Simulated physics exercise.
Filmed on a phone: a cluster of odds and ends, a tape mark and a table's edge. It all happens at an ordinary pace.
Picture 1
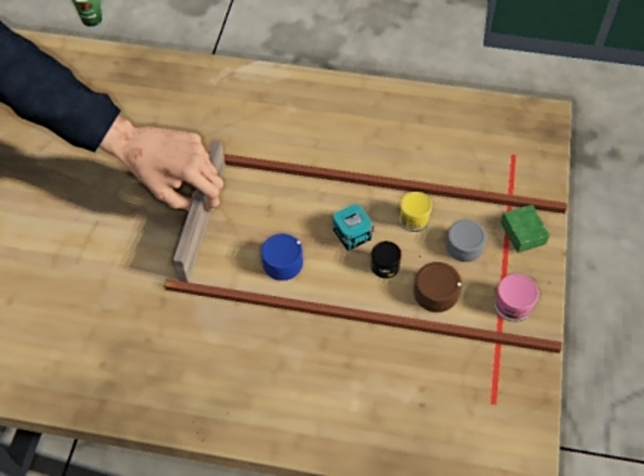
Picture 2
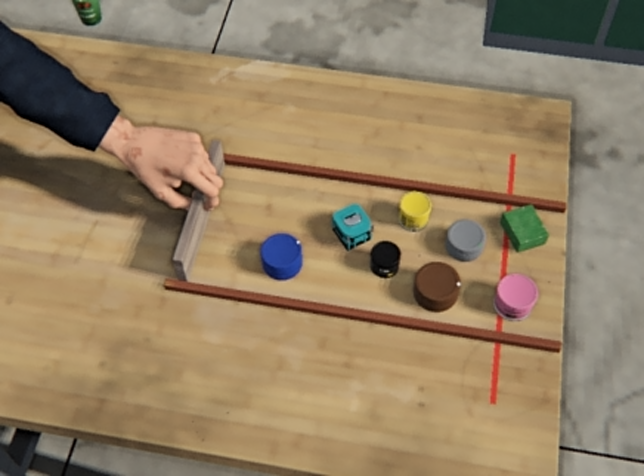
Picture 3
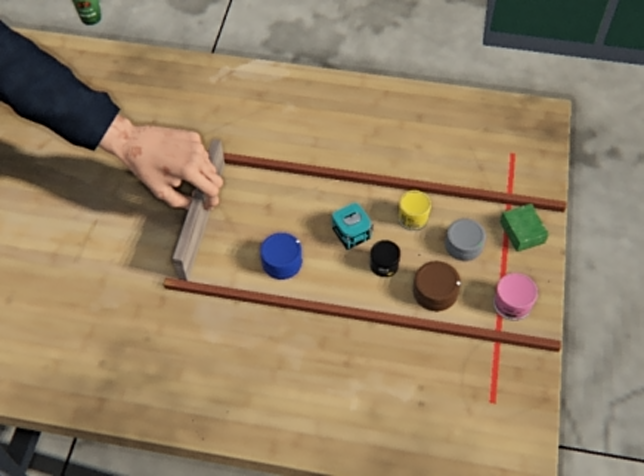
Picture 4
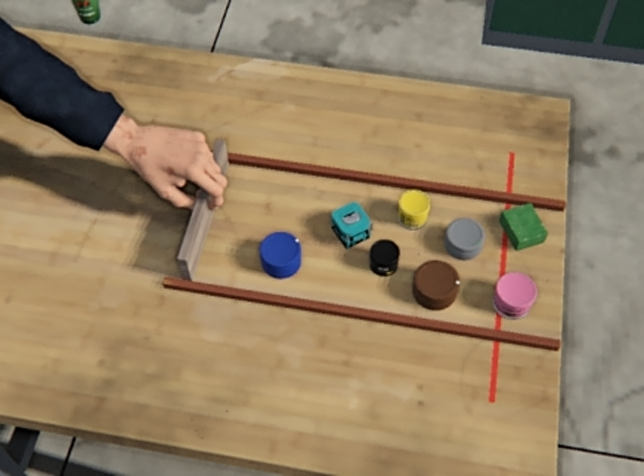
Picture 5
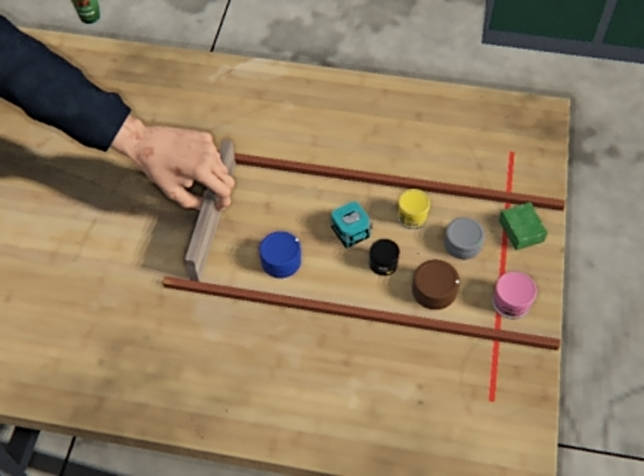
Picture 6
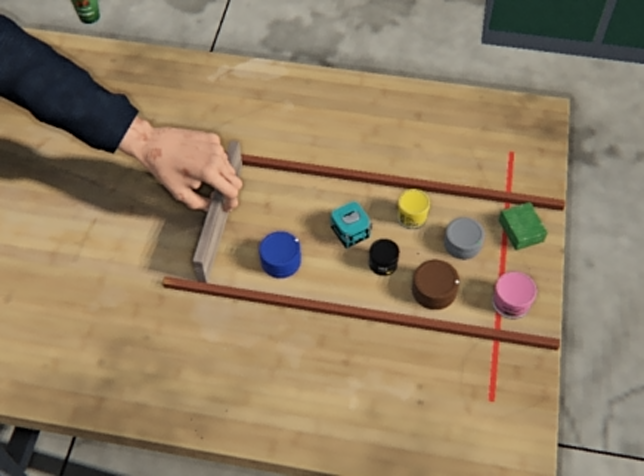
On a wooden table, a hand slides a grey board slightly right toward scattered small objects.
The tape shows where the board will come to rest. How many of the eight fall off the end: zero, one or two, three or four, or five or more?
In the end the number that fall off is one or two.
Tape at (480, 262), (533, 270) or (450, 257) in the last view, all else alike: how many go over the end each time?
In that order 1, 5 and 0.
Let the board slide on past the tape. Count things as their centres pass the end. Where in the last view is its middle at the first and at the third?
At (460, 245) for the first, at (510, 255) for the third.
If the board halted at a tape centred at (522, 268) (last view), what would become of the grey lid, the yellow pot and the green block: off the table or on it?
The grey lid drops off; the yellow pot stays on; the green block is lost.
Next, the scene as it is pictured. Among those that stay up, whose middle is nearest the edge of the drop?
Foremost is the brown lid.
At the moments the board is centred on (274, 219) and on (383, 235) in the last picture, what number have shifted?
First 1, then 5.
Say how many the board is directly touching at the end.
It touches 3.
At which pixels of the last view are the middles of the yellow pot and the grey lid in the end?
The yellow pot stops around (523, 220); the grey lid around (554, 251).
Early on, none off yet; green block at rest near (523, 226); pink pot at rest near (514, 296); grey lid at rest near (464, 239).
A while later, none off yet; green block at rest near (523, 226); pink pot moving near (517, 296); grey lid moving near (473, 236).
Finally, the number that fall off is one or two; lost, pink pot.
